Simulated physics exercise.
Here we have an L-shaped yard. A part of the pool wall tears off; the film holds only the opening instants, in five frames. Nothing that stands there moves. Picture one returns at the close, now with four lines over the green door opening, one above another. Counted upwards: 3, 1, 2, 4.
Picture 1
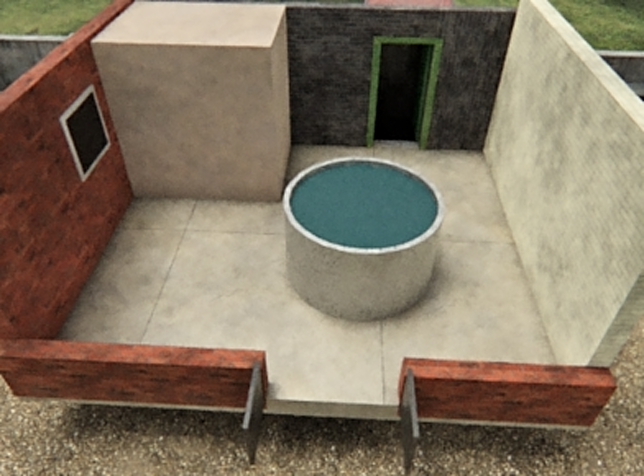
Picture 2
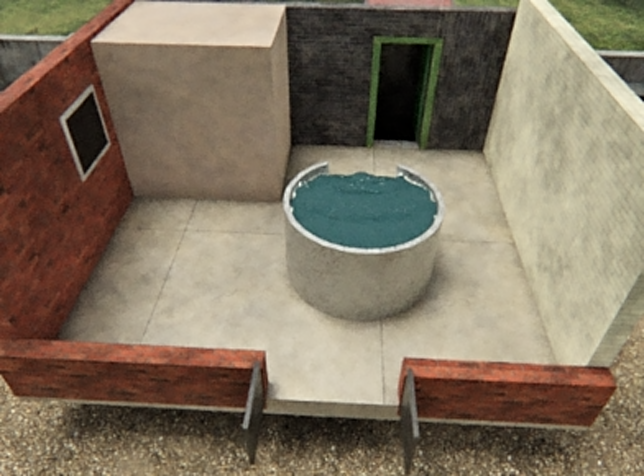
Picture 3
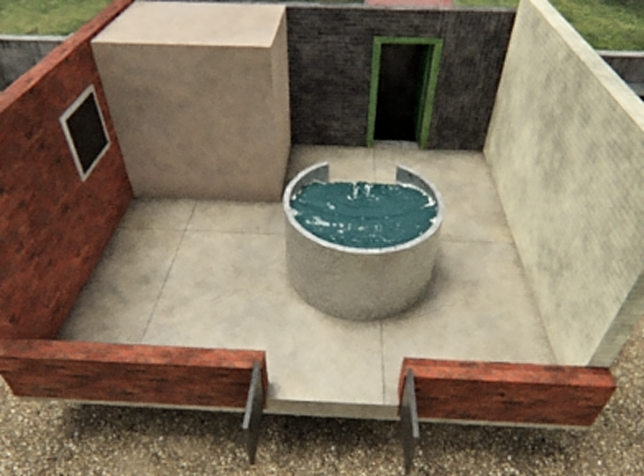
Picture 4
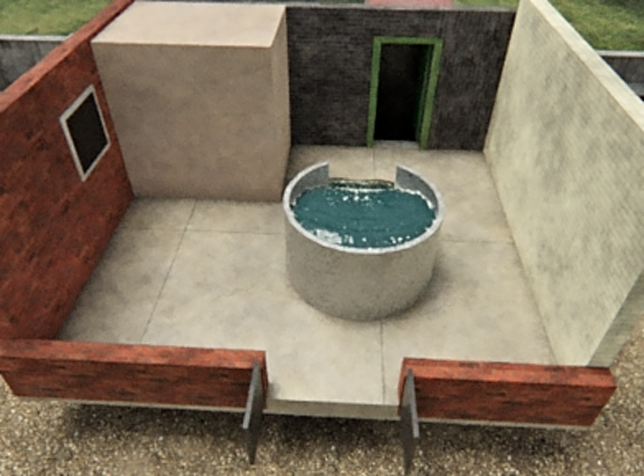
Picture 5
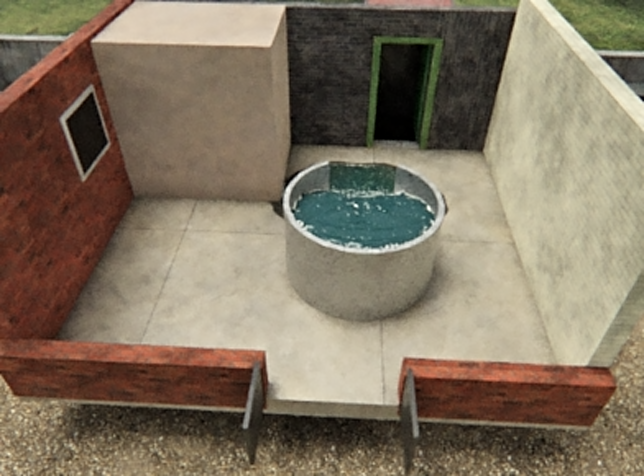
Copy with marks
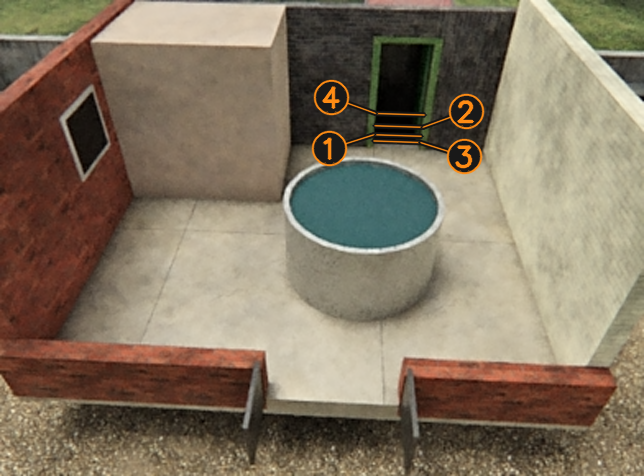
In a walled yard, water in a round pool sloshing and dropping as its rim opens at the back, spreading behind it.
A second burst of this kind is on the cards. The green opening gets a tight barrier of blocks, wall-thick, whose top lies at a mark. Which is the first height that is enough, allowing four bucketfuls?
Use height 2.
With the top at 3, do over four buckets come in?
Yes, that goes wrong.
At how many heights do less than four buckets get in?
Two of them.
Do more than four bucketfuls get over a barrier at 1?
Yes, that goes wrong.
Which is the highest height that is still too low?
The answer is 1.
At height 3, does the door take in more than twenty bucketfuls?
Yes.
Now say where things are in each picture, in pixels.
Water in the pool at rest, its middle at (363, 204); foot of the green doorway at (396, 148); open gate at (334, 351).
Water covers 1 % of the ground, its front hidden from here.
Water covers 4 % of the ground, its front hidden from here.
Water covers 9 % of the ground, its front hidden from here.
Water covers 16 % of the ground, its front hidden from here.
On the marked copy, 1 at (397, 135); 2 at (398, 126); 3 at (396, 141); 4 at (400, 114); from the bottom up 3, 1, 2, 4.
With 1, about 12 bucketfuls get in.
With 2, a splash gets over, under a bucket.
With 3, dozens of bucketfuls pour in.
With 4, nothing gets over.
